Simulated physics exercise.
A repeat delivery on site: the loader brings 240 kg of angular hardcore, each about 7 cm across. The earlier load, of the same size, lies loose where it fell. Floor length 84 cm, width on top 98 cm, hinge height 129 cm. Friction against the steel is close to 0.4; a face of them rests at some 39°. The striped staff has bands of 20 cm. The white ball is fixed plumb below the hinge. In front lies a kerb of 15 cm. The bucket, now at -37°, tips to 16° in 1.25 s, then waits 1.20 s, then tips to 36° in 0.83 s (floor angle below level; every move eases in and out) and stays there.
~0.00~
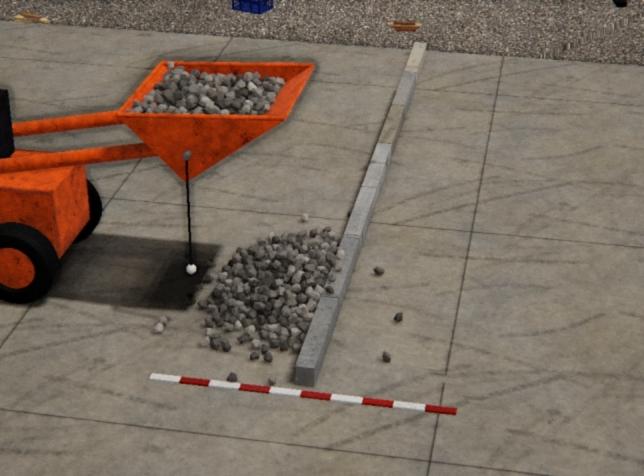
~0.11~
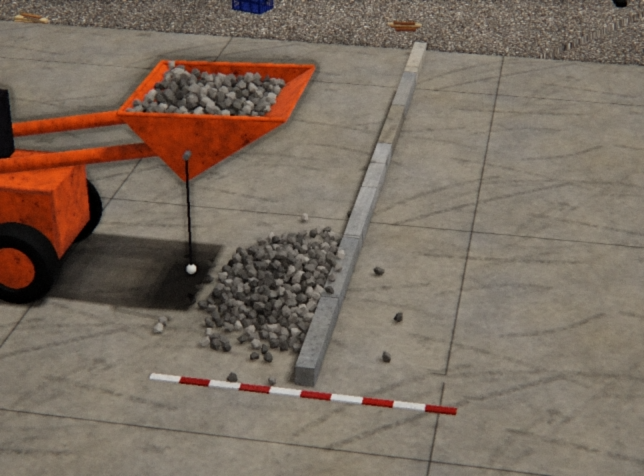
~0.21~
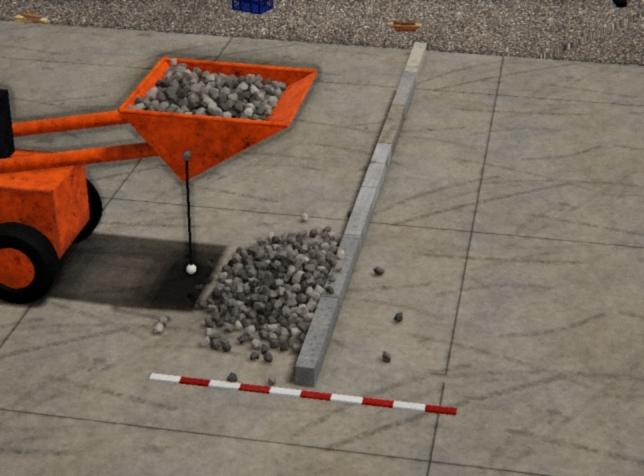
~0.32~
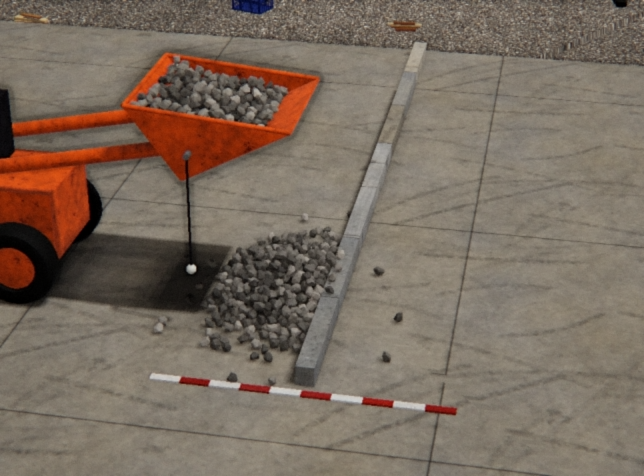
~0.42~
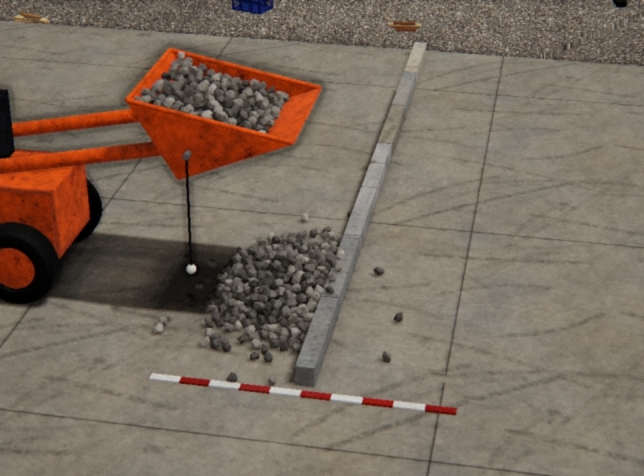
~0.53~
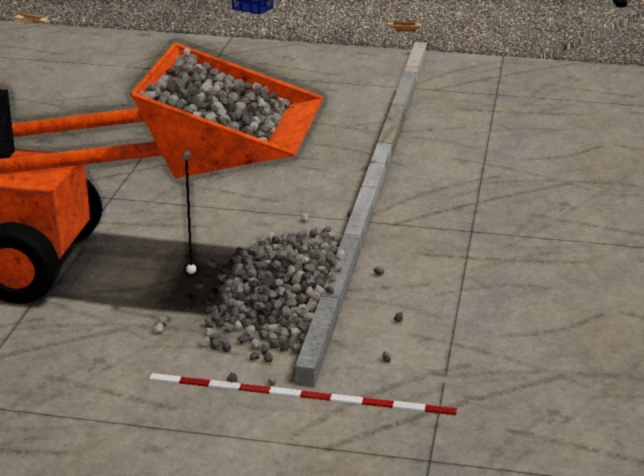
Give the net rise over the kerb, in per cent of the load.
Close to 48 parts in a hundred.
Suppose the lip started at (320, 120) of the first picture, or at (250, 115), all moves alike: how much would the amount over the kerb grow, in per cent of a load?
Near 90 per cent from the first place, 10 from the second.
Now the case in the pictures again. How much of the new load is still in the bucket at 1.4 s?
Roughly 100 per cent is still inside.
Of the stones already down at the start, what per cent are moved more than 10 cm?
About 0 per cent.
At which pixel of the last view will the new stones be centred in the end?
Around (339, 281).
After 0.9 s the floor is at 8°; in per cent of one load, 100 in the bucket, 99 on this side of the kerb, 1 over the kerb; the foremost stones are at (354, 286).
After 1.4 s the floor is at 16°; in per cent of one load, 100 in the bucket, 99 on this side of the kerb, 1 over the kerb; the foremost stones are at (354, 286).
After 3.7 s the floor is at 36°; in per cent of one load, 9 in the bucket, 169 on this side of the kerb, 22 over the kerb; the foremost stones are at (437, 293).
After 6.2 s the floor is at 36°; in per cent of one load, 0 in the bucket, 152 on this side of the kerb, 48 over the kerb; the foremost stones are at (445, 312). Net gain over the kerb, 48.
